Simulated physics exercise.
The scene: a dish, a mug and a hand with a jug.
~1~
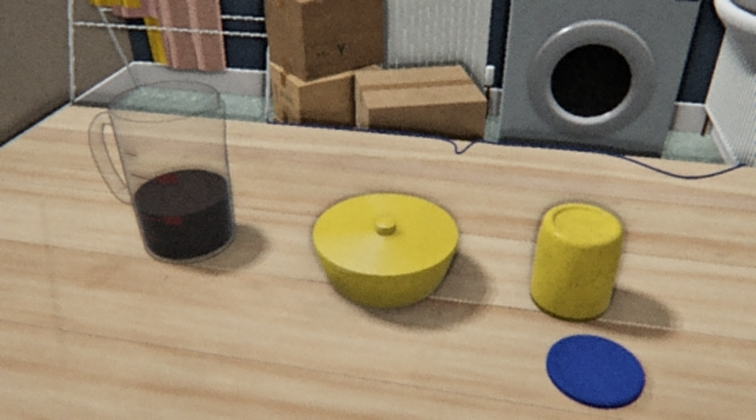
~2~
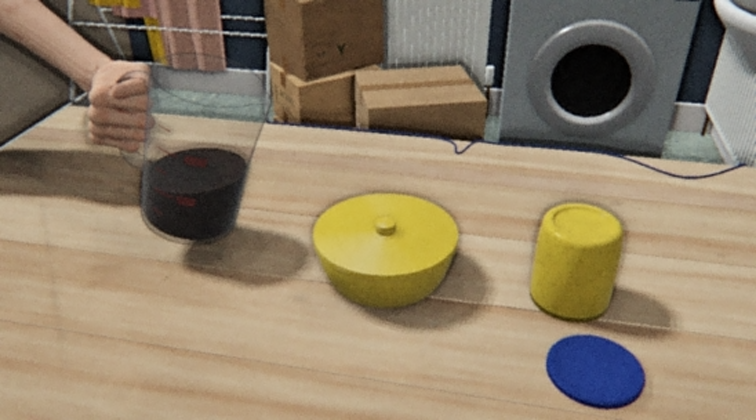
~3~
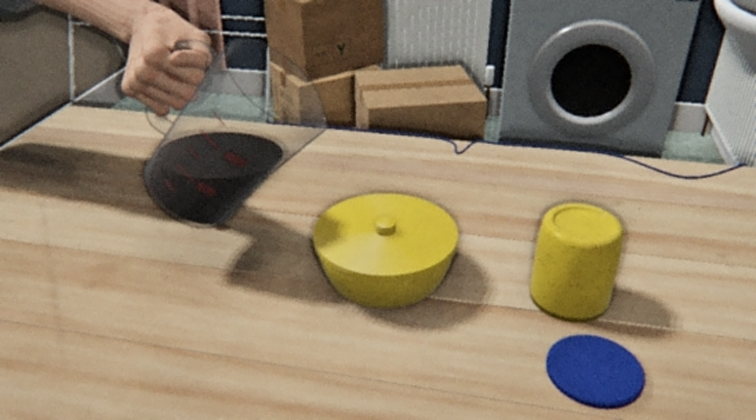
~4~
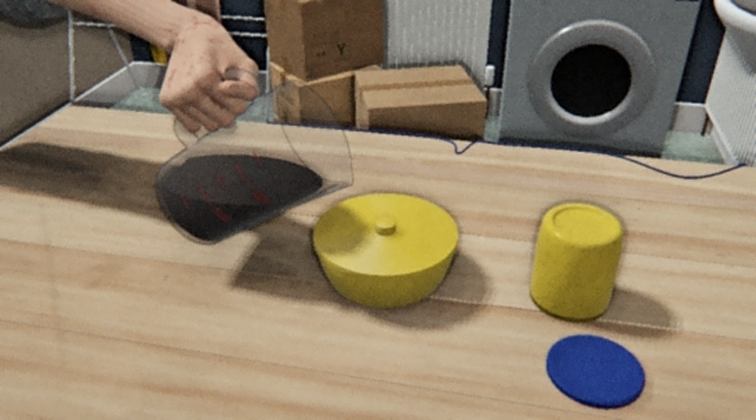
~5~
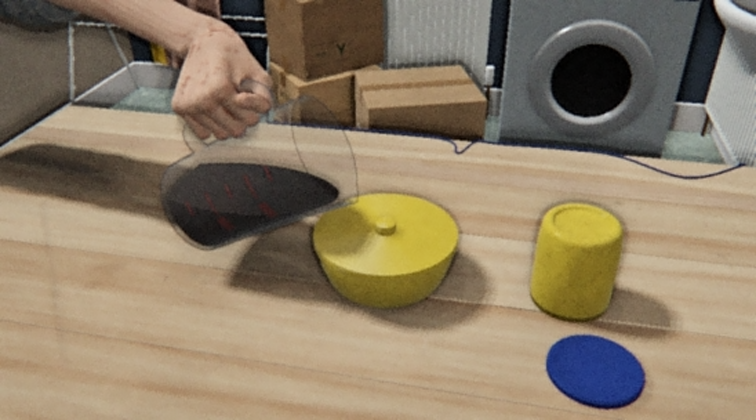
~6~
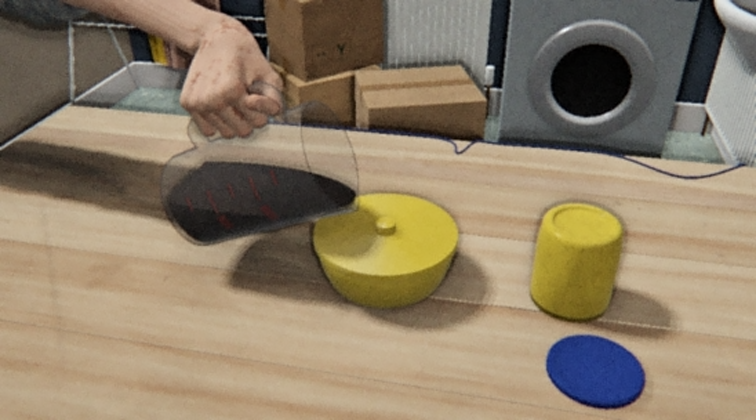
A hand reaches in from the upper left over a pale wooden tabletop, seen from slightly above, with cardboard boxes and a grey washing machine behind. A clear jug of dark liquid stands at left, a lidded yellow dish in the middle, and an upside-down yellow mug at right behind a flat blue disc. The hand lifts the jug, moves it rightward and tilts it steadily toward the dish, the liquid staying inside, while the camera stays still.
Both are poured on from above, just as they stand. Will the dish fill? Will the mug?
The dish gets none inside and the mug gets none inside.
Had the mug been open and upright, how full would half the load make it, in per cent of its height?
About 65 per cent.
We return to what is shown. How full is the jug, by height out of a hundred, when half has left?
I make it 15 per cent.
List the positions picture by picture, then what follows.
In the first frame, before the pour; jug (178, 171) about a third full; dish (386, 258) with its lid on; mug (575, 264) upside down.
In the second frame, the jug is on its way; jug about a third full, surface at (196, 170); dish (386, 258) with its lid on.
In the third frame, tilting; jug (232, 138) tipped 40° with all of its load; mug (575, 264) upside down.
In the fourth frame, no stream yet; jug (255, 167) tipped 55° with all of its load; dish (386, 258) with its lid on.
In the fifth frame, still nothing leaves it; jug (260, 177) tipped 60° with all of its load; mug (575, 264) upside down.
In the sixth frame, on the point of pouring; jug (262, 178) tipped 65° with all of its load; dish (386, 258) with its lid on; mug (575, 264) upside down.
A moment on, it hits the lid of the dish and runs off.
Further on, it runs off the upturned base of the mug.
When it is over, the dish is empty, in a puddle; the mug is empty, in a puddle.
